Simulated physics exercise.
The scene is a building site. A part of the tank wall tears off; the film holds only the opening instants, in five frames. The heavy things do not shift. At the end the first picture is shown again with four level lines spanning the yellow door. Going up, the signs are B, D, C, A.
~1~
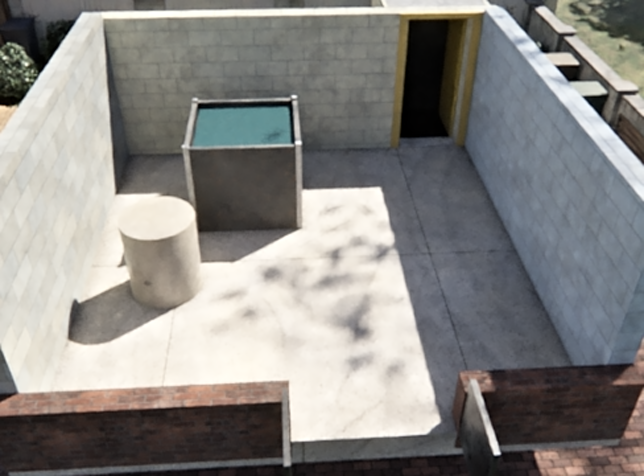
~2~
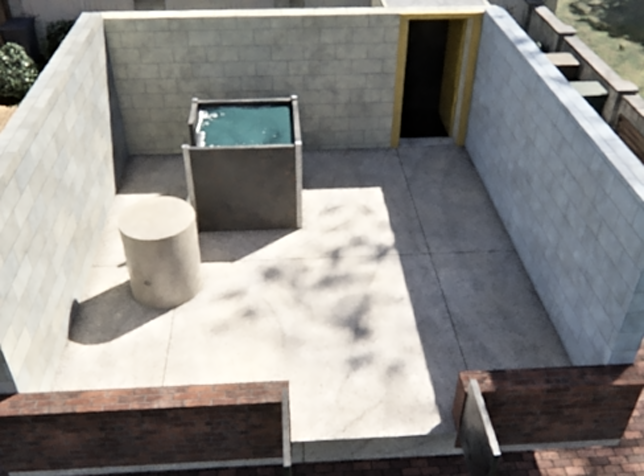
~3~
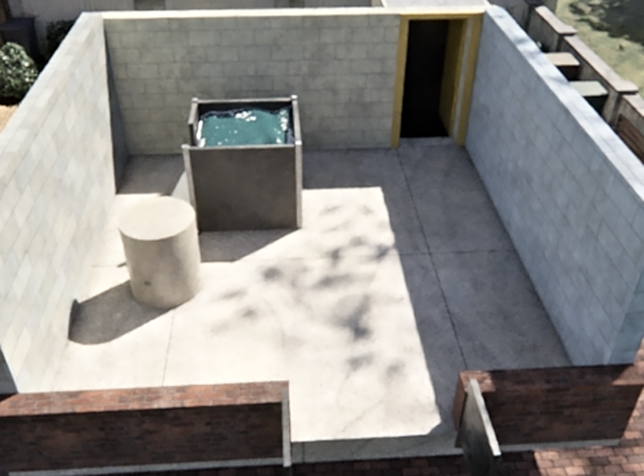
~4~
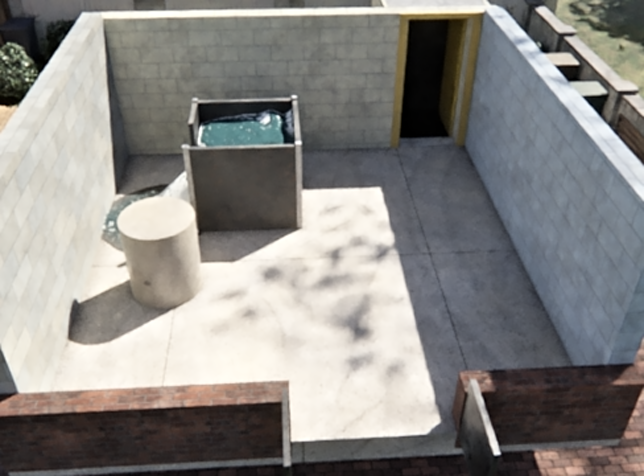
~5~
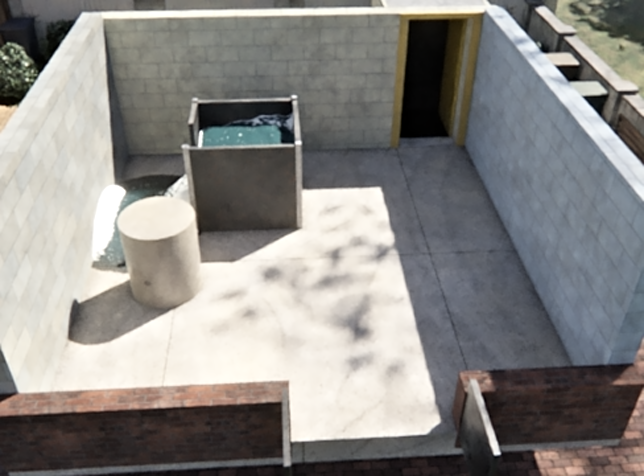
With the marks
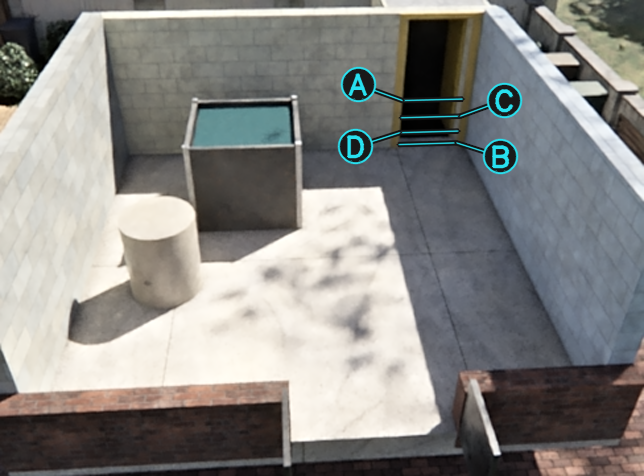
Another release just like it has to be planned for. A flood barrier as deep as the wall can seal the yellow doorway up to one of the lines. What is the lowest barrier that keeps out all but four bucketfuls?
I would pick mark D.
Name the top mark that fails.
B it is.
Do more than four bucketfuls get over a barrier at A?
No, that is safe.
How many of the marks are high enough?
Three.
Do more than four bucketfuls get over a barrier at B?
Yes.
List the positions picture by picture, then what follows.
Water in the tank at rest, its middle at (244, 128); foot of the yellow doorway at (427, 146); open gate at (375, 372).
Water covers 1 % of the ground, its front hidden from here.
Water covers 3 % of the ground, its front hidden from here.
Water covers 6 % of the ground and shows as far out as (103, 232).
Water covers 9 % of the ground and shows as far out as (93, 262).
On the marked copy, A at (432, 99); B at (427, 143); C at (430, 116); D at (429, 131); from the bottom up B, D, C, A.
If A is chosen, nothing gets over.
If B is chosen, about 8 bucketfuls get in.
If C is chosen, nothing gets over.
If D is chosen, nothing gets over.
